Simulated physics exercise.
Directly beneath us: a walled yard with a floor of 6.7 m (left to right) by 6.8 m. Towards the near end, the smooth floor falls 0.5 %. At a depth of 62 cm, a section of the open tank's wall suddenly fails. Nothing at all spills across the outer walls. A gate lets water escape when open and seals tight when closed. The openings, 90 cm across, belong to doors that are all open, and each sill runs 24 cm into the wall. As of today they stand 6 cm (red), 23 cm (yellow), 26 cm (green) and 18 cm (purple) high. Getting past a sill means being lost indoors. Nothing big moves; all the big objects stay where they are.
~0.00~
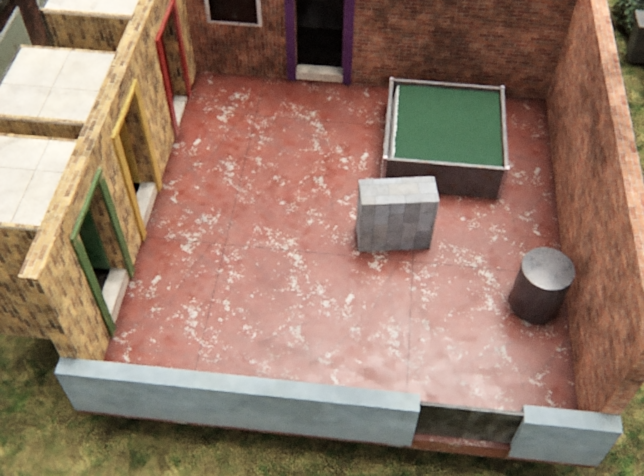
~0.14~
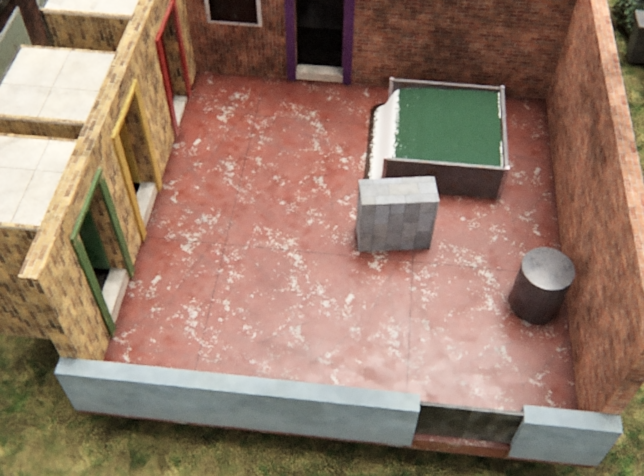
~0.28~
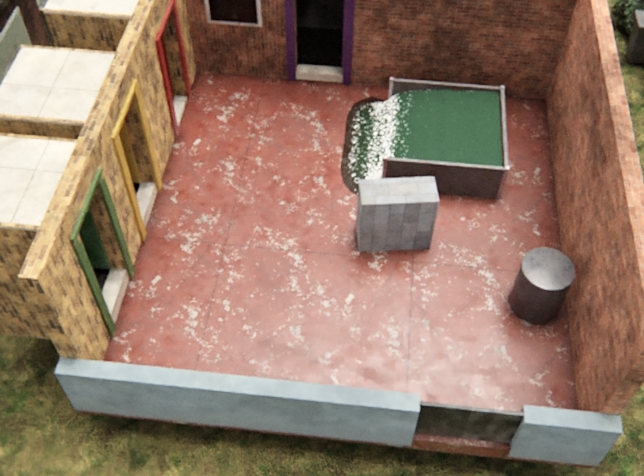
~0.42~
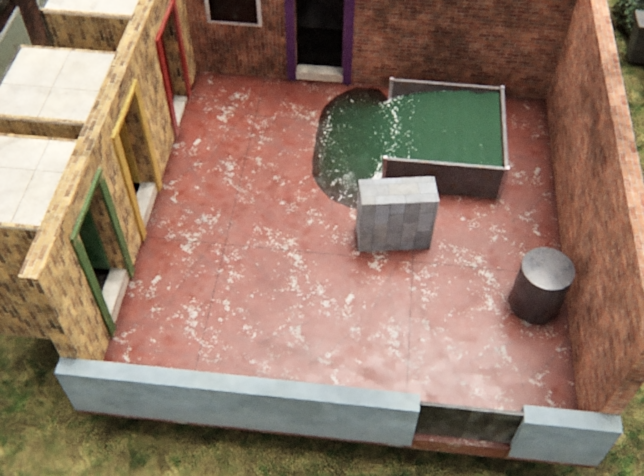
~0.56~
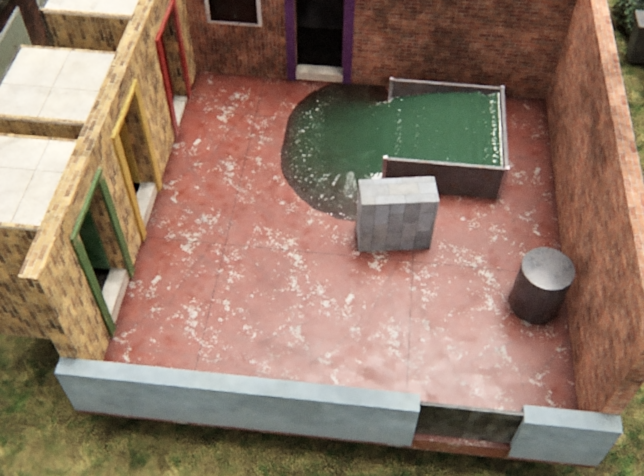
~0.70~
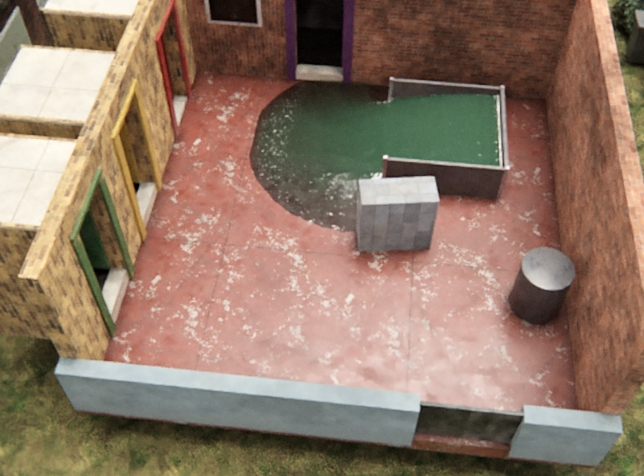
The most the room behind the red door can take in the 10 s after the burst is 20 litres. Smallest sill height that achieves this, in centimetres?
25 cm.
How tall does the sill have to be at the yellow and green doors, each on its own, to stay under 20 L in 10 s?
Roughly 13.5 cm for the yellow door and roughly 6.0 cm for the green door.
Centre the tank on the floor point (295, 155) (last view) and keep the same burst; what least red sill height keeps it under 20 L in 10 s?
Roughly 35 centimetres.
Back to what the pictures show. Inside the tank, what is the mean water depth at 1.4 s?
Average depth: Approx. 30 cm.
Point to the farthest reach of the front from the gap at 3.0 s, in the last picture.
In the last picture, around (95, 388).
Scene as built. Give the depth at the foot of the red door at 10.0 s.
Depth: Near 3.5 cm.
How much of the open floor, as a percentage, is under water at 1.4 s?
About 35 per cent.
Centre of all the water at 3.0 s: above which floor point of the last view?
My guess is close to (284, 156).
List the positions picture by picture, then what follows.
The first picture shows still water, 62 cm deep, in the open tank at (446, 125); the red door at (174, 72) is dry.
In the second picture, water pours out at (388, 138) and has run 0.2 m, to a hidden place; about 8 cm deep outside, 62 cm at the back.
In the third picture, the front is at (346, 176), 0.7 m from the gap at (388, 139); 1.3 m2 of floor is wet, 62 cm left at the back.
In the fourth picture, the gap is at (388, 140), the front 1.2 m out at (317, 164); the back of the open tank holds 61 cm.
In the fifth picture, water pours out at (388, 140) and has run 1.7 m, to (286, 161); about 7 cm deep outside, 54 cm at the back.
In the sixth picture, water pours out at (388, 140) and has run 2.3 m, to (255, 161); about 6 cm deep outside, 52 cm at the back; 1.5 m in a straight line remain to the red door at (174, 72).
After 1.4 s water covers 35 % of the floor, deepest (26 cm) near (172, 149); 11 cm at the red door, 13 litres in over its 6 cm sill.
After 3.0 s water covers 45 % of the floor, deepest (28 cm) near (179, 127); 25 cm at the red door, 209 litres in over its 6 cm sill.
After 10.0 s water covers 85 % of the floor, deepest (14 cm) near (572, 368); 4 cm at the red door, 351 litres in over its 6 cm sill.
At the red door as built, the water arrived by 1.1 s and peaked near 28 cm at 2.4 s.
Run again over the same 10 s with other heights there, 39 litres in over 22 cm, 2 litres over 29.5 cm. The limit of 20 litres is kept from about 25 cm up.
